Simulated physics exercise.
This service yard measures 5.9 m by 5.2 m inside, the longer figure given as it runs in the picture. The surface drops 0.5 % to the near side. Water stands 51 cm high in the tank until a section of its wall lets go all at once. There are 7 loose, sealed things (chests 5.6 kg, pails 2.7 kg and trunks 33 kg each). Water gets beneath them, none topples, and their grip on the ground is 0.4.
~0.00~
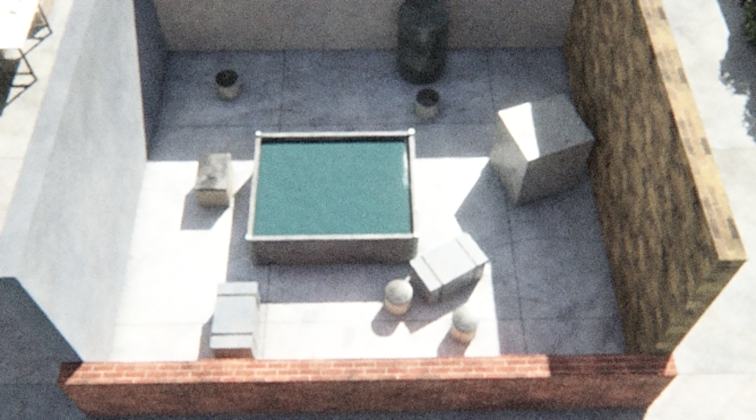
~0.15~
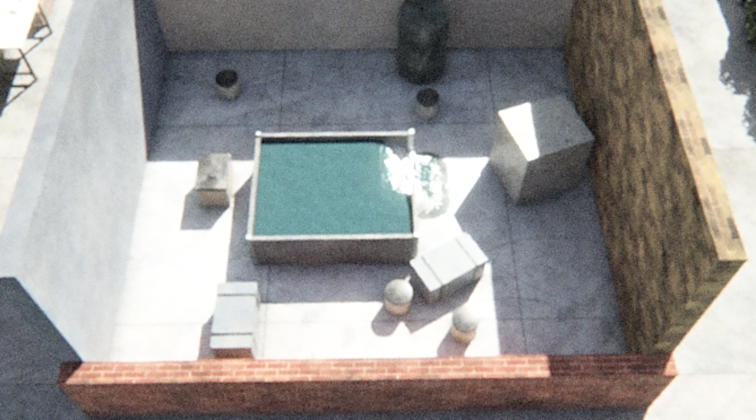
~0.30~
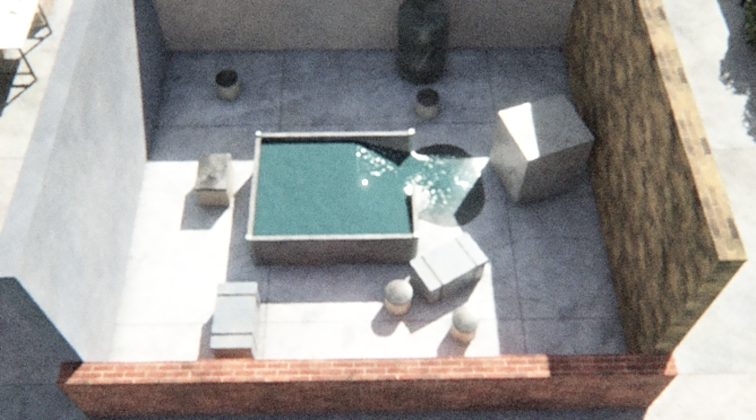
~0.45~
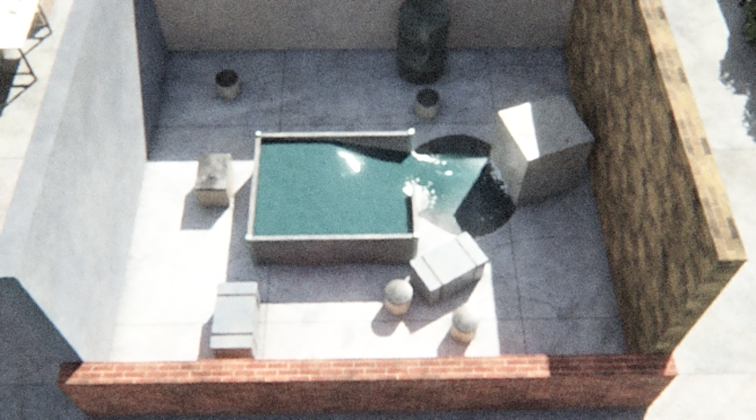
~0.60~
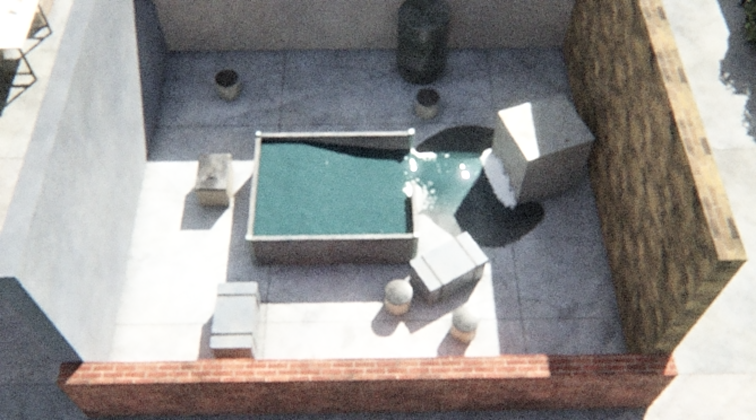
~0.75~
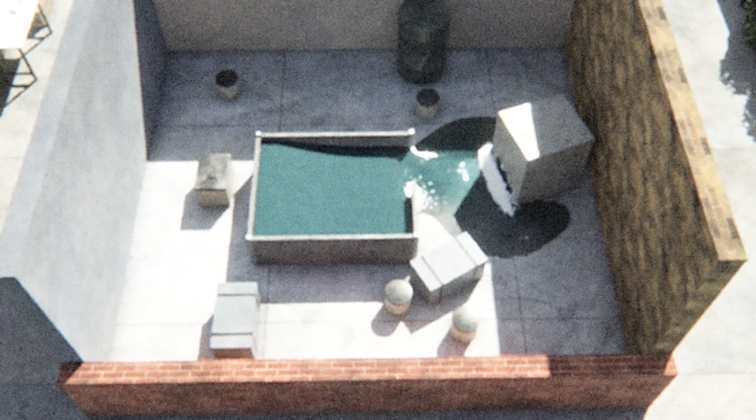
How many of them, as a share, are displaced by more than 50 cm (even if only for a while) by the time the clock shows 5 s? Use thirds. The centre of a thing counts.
That comes to not even a third.
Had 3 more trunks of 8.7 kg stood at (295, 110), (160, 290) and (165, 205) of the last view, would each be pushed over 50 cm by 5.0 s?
In that order: Short of it, under, less.
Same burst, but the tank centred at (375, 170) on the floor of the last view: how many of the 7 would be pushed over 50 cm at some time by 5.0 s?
In that case 1 of them.
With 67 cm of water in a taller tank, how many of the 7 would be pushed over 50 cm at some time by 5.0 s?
Then 2.
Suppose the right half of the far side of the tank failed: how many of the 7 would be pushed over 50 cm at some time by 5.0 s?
Then 2.
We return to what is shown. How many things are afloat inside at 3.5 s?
I count 0.
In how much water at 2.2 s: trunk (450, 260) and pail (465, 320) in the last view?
About 1 and 1 cm.
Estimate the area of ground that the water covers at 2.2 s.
Roughly 12 m2.
After 1.1 s 0 of 7 are over 50 cm from their spots; 0 afloat.
After 2.2 s 0 of 7 are over 50 cm from their spots; 0 afloat.
After 3.5 s 0 of 7 are over 50 cm from their spots; 0 afloat.
After 5.0 s 2 of 7 are over 50 cm from their spots, and 2 have been at some point; 1 afloat.
